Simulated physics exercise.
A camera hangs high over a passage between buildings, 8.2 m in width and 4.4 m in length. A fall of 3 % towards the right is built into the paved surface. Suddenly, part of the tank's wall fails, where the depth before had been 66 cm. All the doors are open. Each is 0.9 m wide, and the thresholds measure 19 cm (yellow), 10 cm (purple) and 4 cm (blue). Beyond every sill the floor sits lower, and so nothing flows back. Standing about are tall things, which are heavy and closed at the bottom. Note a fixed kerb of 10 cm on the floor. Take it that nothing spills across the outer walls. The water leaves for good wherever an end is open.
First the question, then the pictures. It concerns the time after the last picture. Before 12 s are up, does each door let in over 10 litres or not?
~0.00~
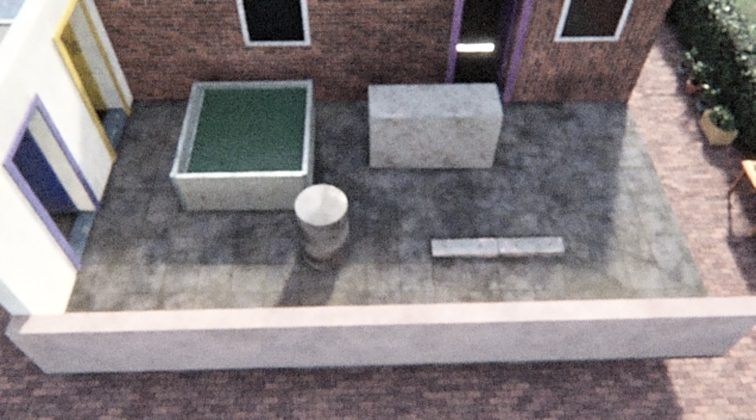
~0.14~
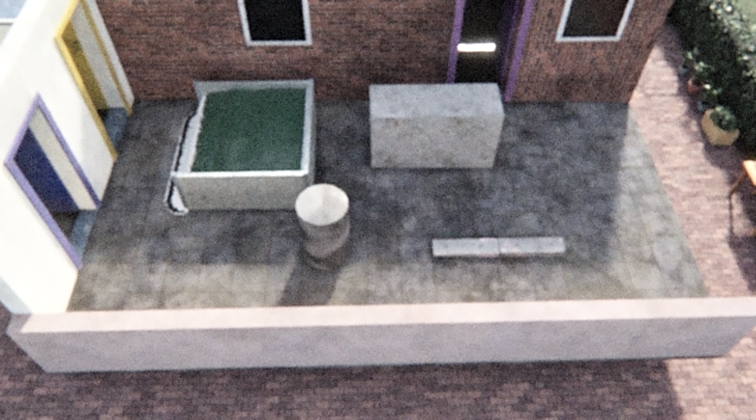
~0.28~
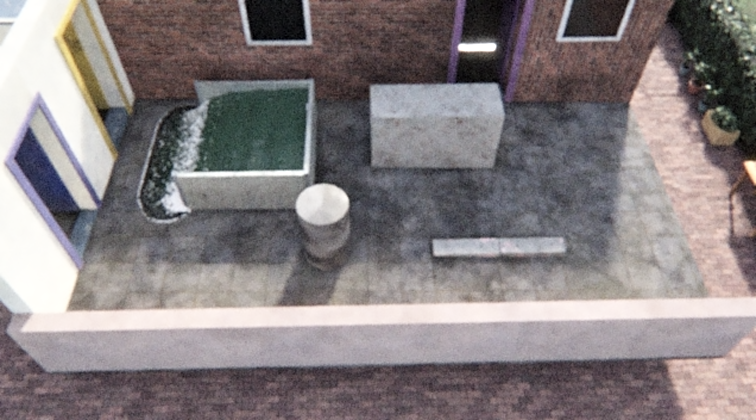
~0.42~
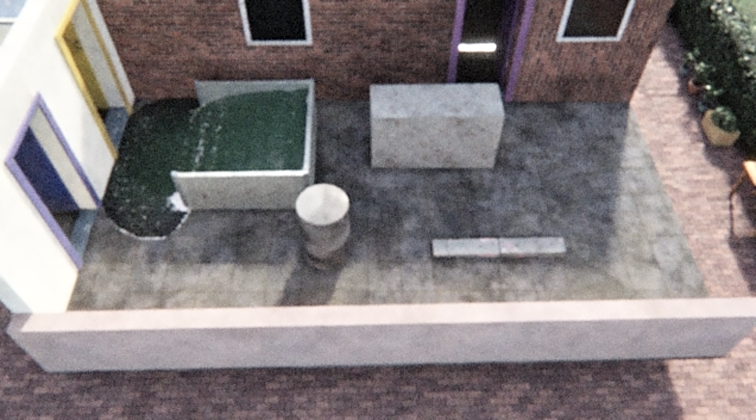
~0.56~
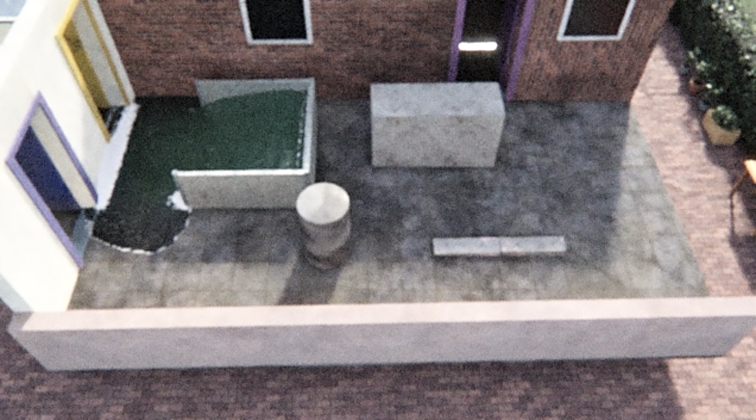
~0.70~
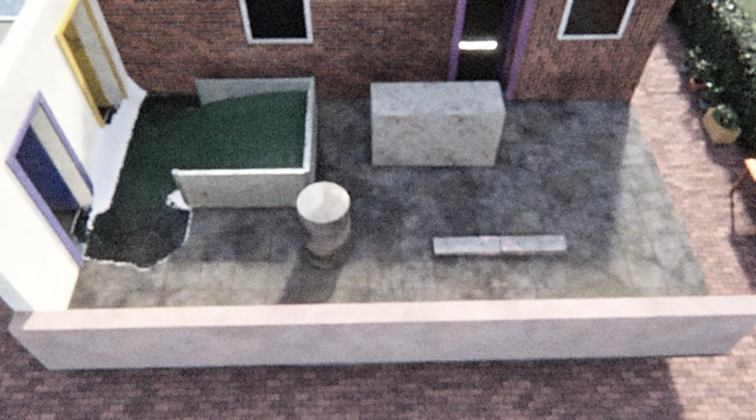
My prediction: At the yellow door the water breaks the limit, at the purple door the water remains within the limit, at the blue door the water breaks the limit.
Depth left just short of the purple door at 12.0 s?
1.5 cm.
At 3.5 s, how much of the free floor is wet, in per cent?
About 40 per cent.
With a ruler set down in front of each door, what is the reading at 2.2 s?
Door by door in centimetres: Yellow shows 31, purple shows 0, blue shows 14.
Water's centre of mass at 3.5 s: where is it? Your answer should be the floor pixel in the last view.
It lies at roughly (222, 183) in pixels.
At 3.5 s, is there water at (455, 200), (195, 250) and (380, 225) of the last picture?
Going through the three points: Not yet touched, then awash, then not yet touched.
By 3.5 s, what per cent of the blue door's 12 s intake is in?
By that time, around 85 per cent.
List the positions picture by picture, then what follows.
In the first picture, still water, 66 cm deep, in the tank at (247, 130).
In the second picture, the front is at (204, 114), 1.0 m from the gap at (196, 152); 0.4 m2 of floor is under water; 66 cm left at the back of the tank.
In the third picture, water pours out at (197, 153) and has run 1.2 m, to (180, 111); deepest outside 28 cm, 66 cm at the tank's back.
In the fourth picture, the front is at (168, 98), 1.6 m from the gap at (198, 154); 3.0 m2 of floor is under water; 65 cm left at the back of the tank.
In the fifth picture, water pours out at (198, 153) and has run 1.9 m, to (136, 97); deepest outside 40 cm, 57 cm at the tank's back.
In the sixth picture, the front is at (87, 250), 2.1 m from the gap at (199, 152); 3.9 m2 of floor is under water; 57 cm left at the back of the tank.
After 1.4 s water covers 15 % of the floor and is deepest (46 cm) near (136, 99); yellow door 40 cm at the sill, 62 L in, purple door not reached, blue door 17 cm at the sill, 33 L in.
After 2.2 s water covers 20 % of the floor and is deepest (36 cm) near (136, 99); yellow door 31 cm at the sill, 144 L in, purple door not reached, blue door 14 cm at the sill, 85 L in.
After 3.5 s water covers 40 % of the floor and is deepest (20 cm) near (89, 334); yellow door 14 cm at the sill, 169 L in, purple door 3 cm at the sill, 0 L in, blue door 8 cm at the sill, 121 L in.
After 7.0 s water covers 70 % of the floor and is deepest (16 cm) near (157, 99); yellow door 11 cm at the sill, 170 L in, purple door 1 cm at the sill, 0 L in, blue door 7 cm at the sill, 139 L in.
After 12.0 s water covers 75 % of the floor and is deepest (7 cm) near (185, 171); yellow door 2 cm at the sill, 170 L in, purple door 1 cm at the sill, 0 L in, blue door 2 cm at the sill, 146 L in.
